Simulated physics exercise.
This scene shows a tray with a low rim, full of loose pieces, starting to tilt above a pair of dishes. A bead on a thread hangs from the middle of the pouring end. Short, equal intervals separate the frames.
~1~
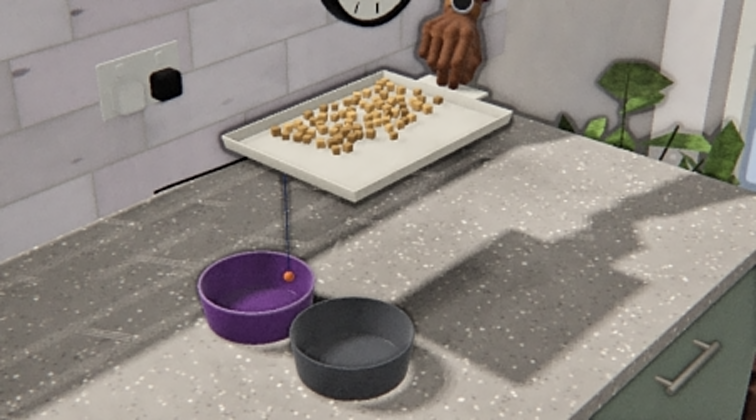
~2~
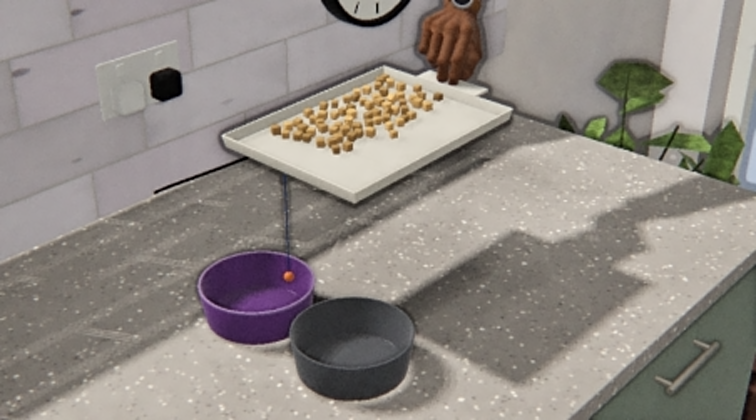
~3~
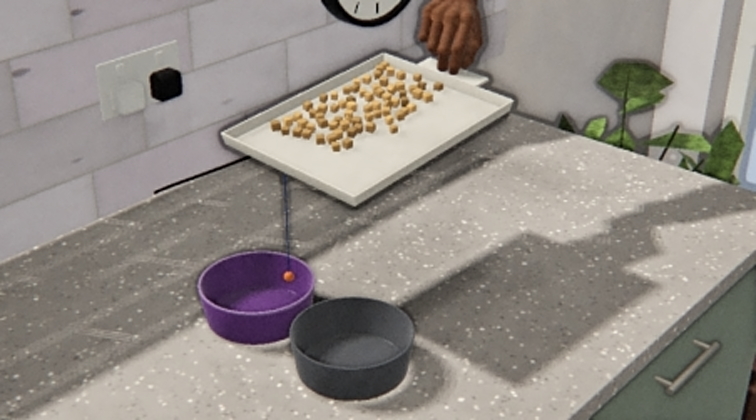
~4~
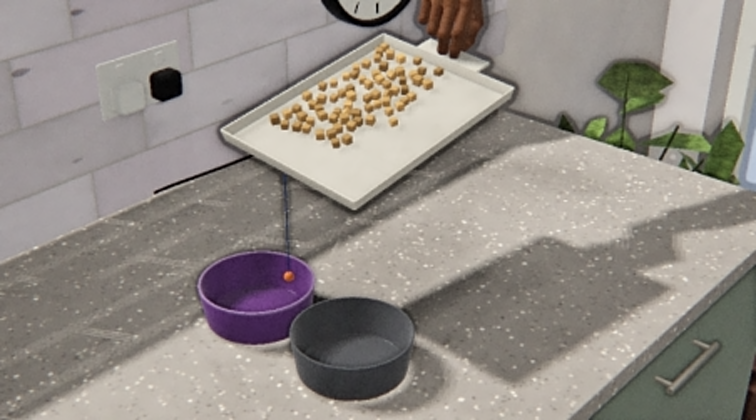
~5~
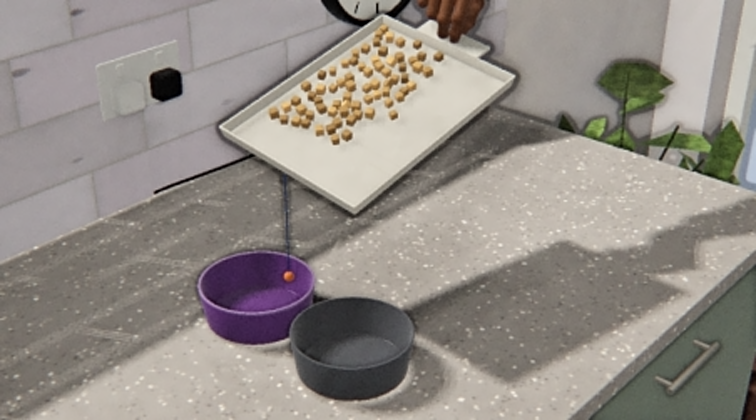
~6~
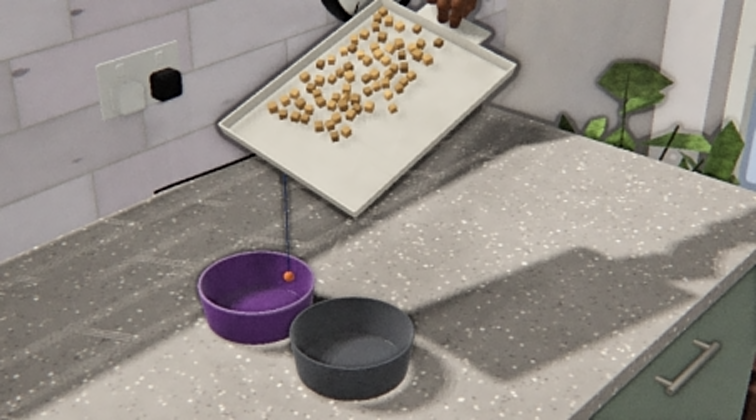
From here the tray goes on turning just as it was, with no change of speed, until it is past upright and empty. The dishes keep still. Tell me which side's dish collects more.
I expect the right-side dish to gain more.
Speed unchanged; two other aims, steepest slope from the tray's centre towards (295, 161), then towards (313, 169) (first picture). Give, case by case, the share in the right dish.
The share is 0 per cent in the first and 40 per cent in the second.
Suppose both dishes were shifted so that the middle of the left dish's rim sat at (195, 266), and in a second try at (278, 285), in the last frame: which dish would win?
First place: The rightmost dish. Second place: The rightmost dish.
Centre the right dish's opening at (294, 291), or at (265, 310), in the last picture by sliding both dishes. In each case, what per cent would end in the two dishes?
The first comes to 30 percent and the second to 20 percent.
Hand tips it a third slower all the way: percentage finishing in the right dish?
Roughly 80 %.
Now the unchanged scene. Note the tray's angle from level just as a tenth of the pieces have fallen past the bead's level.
Somewhere near 75 degrees, I'd say.
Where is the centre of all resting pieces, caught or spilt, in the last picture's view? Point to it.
Centre at rest: Close to (352, 361).
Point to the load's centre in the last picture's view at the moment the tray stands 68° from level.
In the last view, the load is centred near (347, 185).
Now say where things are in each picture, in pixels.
In the first frame, corners of the pouring end (226, 136) and (354, 190), level; middle of the load (368, 118), small wooden cubes; left dish (214, 320); right dish (309, 374); bead on its thread (289, 277).
In the second frame, corners of the pouring end (226, 135) and (354, 191), level; middle of the load (368, 116).
In the third frame, corners of the pouring end (225, 133) and (354, 194), tipped barely, lowest at the right corner; middle of the load (368, 109).
In the fourth frame, corners of the pouring end (224, 130) and (354, 199), tipped a little, lowest at the right corner; middle of the load (367, 98).
In the fifth frame, corners of the pouring end (223, 126) and (354, 204), tipped clearly, lowest at the right corner; middle of the load (367, 88).
In the sixth frame, corners of the pouring end (222, 124) and (354, 209), tipped clearly, lowest at the right corner; middle of the load (366, 79); left dish (214, 320); right dish (309, 374).
Just after the last frame, tray tipped steeply; the larger part on the tray; about a tenth in the air.
A moment on, tray tipped past a quarter turn; roughly half on the tray; roughly half in the right dish; just a few outside both; about a tenth in the air.
Further on, tray tipped past a quarter turn; almost all in the right dish; about a tenth outside both.
When it is over, tray tipped past a quarter turn; almost all in the right dish; not one in the left dish; about a tenth outside both.
